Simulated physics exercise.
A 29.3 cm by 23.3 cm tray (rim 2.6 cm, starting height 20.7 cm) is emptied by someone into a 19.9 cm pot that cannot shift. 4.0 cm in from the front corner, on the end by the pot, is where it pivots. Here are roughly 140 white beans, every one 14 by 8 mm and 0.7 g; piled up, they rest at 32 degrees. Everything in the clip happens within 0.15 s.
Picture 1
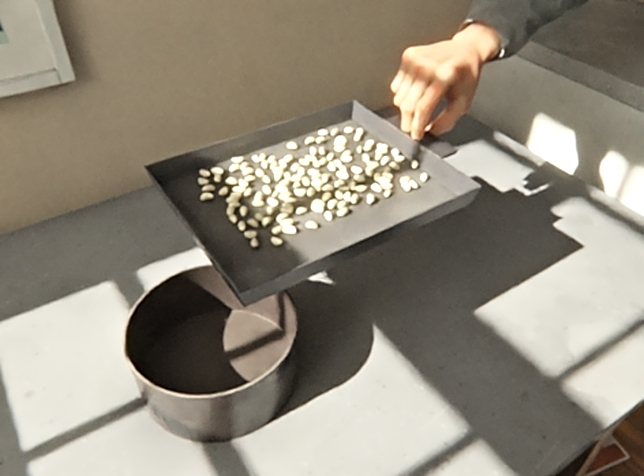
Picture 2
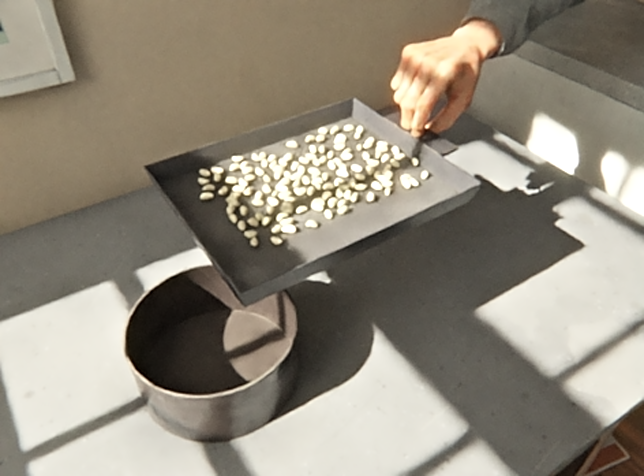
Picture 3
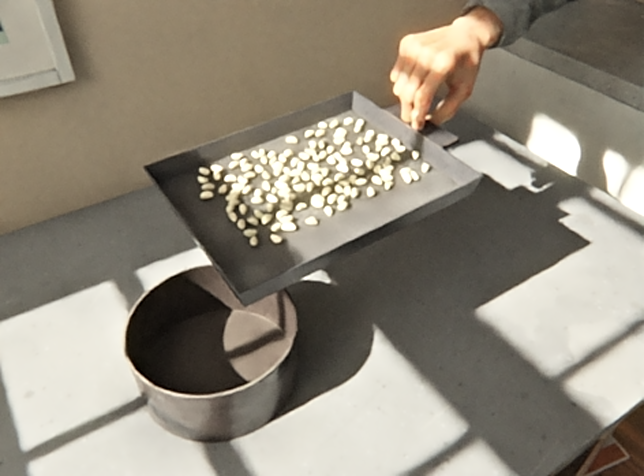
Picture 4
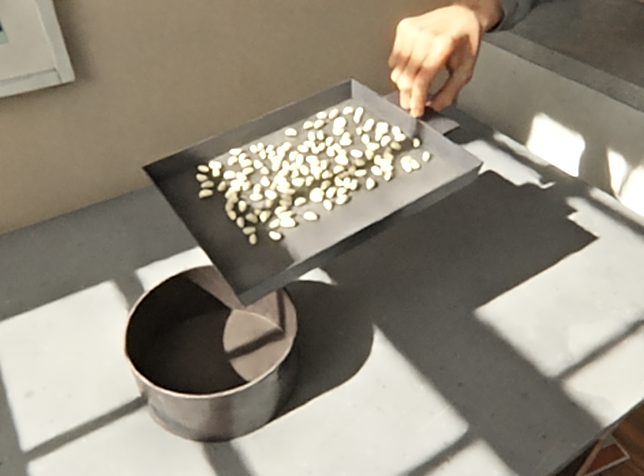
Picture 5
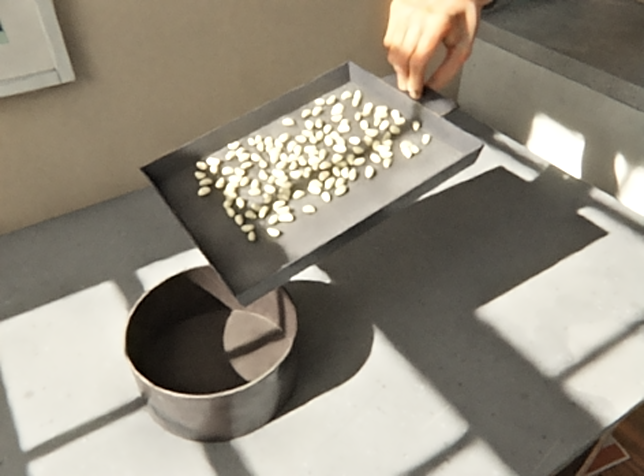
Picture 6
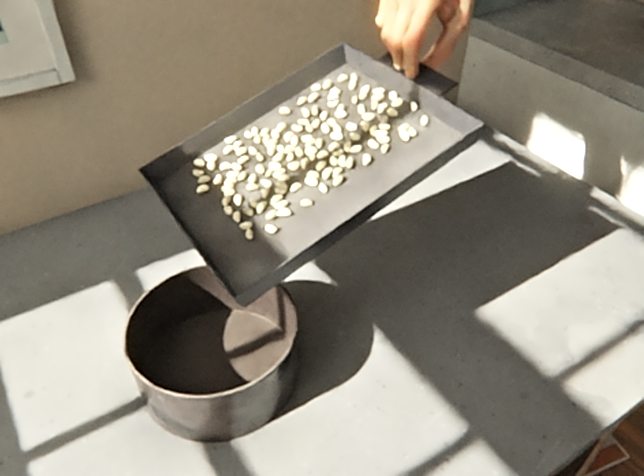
Hand steadily raising the right end of a dark tray of scattered white beans, tilting it toward a round pot below left.
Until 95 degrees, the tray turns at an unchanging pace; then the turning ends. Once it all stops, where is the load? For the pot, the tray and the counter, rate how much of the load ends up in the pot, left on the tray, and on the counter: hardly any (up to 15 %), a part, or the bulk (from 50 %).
Pot: A part; tray: Hardly any; counter: The bulk.
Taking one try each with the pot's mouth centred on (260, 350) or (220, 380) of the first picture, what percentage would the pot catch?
First try around 15 %, second around 30 %.
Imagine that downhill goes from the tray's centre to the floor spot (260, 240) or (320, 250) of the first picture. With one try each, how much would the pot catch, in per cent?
Roughly 5 % for the first direction, roughly 5 % for the second.
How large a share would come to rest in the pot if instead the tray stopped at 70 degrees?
20 percent.
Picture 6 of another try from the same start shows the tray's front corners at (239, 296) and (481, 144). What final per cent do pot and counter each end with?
Pot 5; counter 95.
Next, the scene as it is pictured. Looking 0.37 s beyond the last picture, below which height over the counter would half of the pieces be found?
Some 22 cm.
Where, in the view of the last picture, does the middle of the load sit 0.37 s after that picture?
(170, 231), roughly.
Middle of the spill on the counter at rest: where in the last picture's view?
Around (20, 413).
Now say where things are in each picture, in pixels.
Tray tilt 0 degrees, front corners at (242, 287) and (474, 185); middle of the pieces at (306, 182); pot at (212, 322), in the first frame.
Tray tilt 1 degrees, front corners at (242, 287) and (474, 182); middle of the pieces at (306, 181), in the second frame.
Tray tilt 3 degrees, front corners at (241, 288) and (475, 174); middle of the pieces at (306, 177), in the third frame.
Tray tilt 6 degrees, front corners at (239, 289) and (476, 161), lowest corner left front; middle of the pieces at (305, 171), in the fourth frame.
Tray tilt 11 degrees, front corners at (237, 290) and (477, 143), lowest corner left front; middle of the pieces at (303, 162), in the fifth frame.
Tray tilt 17 degrees, front corners at (235, 292) and (475, 123), lowest corner left front; middle of the pieces at (300, 152); pot at (212, 322), in the sixth frame.
Then, 0.22 s after the last picture, tilt 57 degrees; the tray holds 100 %, the pot 0 %.
Then, 0.37 s after the last picture, tilt 84 degrees; the tray holds 95 %, the pot 0 %.
Then, 0.65 s after the last picture, tilt 95 degrees; the tray holds 5 %, the pot 25 %.
In the end, pot 35 %, tray 0 %, counter 60 %.
